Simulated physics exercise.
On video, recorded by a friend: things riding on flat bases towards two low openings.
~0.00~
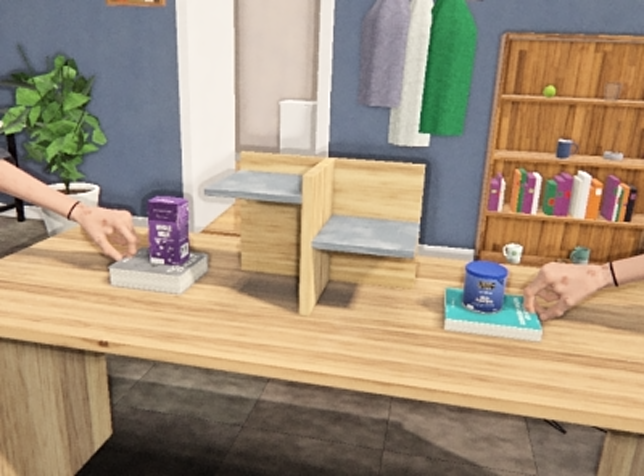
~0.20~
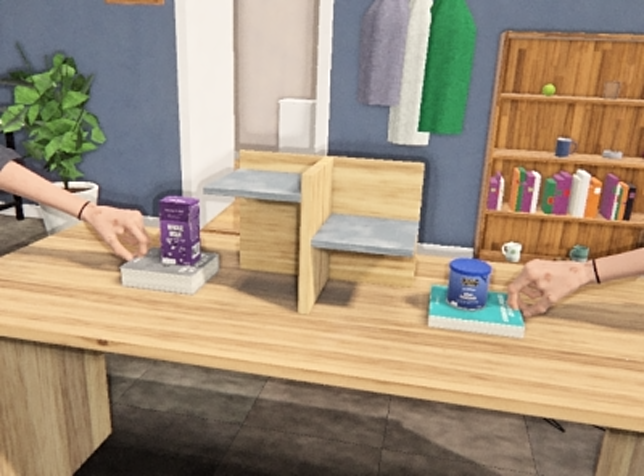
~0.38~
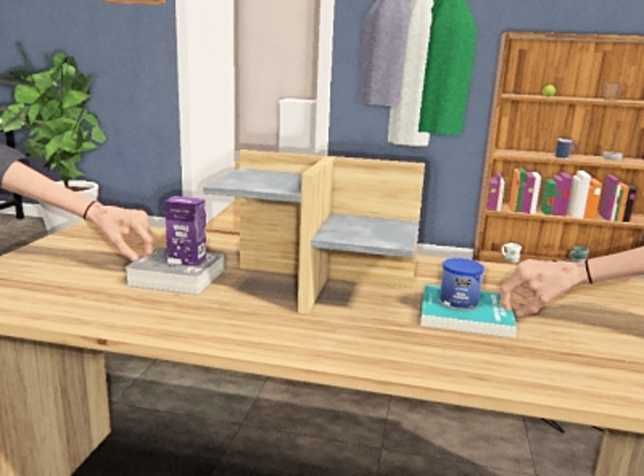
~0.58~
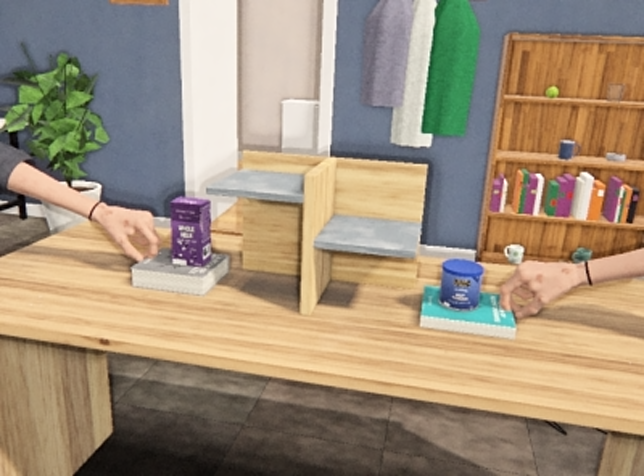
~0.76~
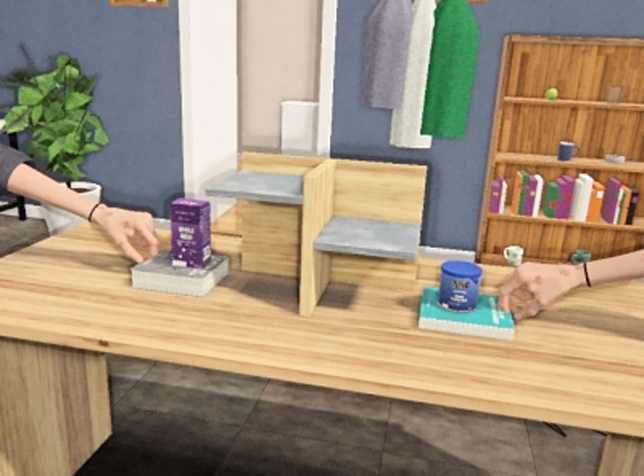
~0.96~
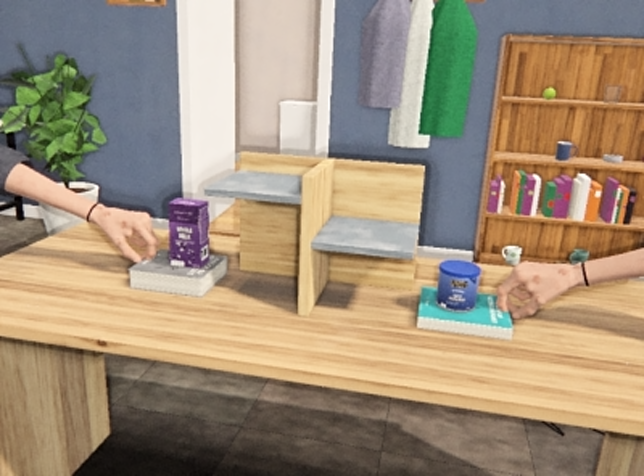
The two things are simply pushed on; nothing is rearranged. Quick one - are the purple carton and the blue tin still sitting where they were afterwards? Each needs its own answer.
The purple carton? Yes, still in its spot. The blue tin? Yes, still in its spot.
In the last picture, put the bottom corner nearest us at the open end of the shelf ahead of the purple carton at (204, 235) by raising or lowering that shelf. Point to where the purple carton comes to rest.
(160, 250) or so.
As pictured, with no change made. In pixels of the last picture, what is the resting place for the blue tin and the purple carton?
The blue tin ends at (363, 275) and the purple carton at (270, 242).
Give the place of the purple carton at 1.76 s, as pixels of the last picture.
I'd put its middle at about (219, 237).
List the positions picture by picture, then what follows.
In the first picture, hands sliding the things forward; purple carton (169, 231); blue tin (484, 287); grey book (160, 269).
In the second picture, hands sliding the things forward; blue tin (468, 284); shelf (317, 232).
In the third picture, hands sliding the things forward; purple carton (186, 231); turquoise book (466, 309).
In the fourth picture, hands sliding the things forward; blue tin (461, 285); grey book (182, 270).
In the fifth picture, hands sliding the things forward; purple carton (191, 233); shelf (319, 234).
In the sixth picture, hands sliding the things forward; purple carton (189, 233); blue tin (458, 286); turquoise book (463, 311).
After 1.76 s, purple carton riding along near (218, 237); blue tin riding along near (433, 284).
After 2.42 s, purple carton riding along near (255, 240); blue tin riding along near (404, 280).
At rest (3.7 s), the purple carton rides in untouched, near (270, 242); the blue tin rides in untouched, near (363, 275).
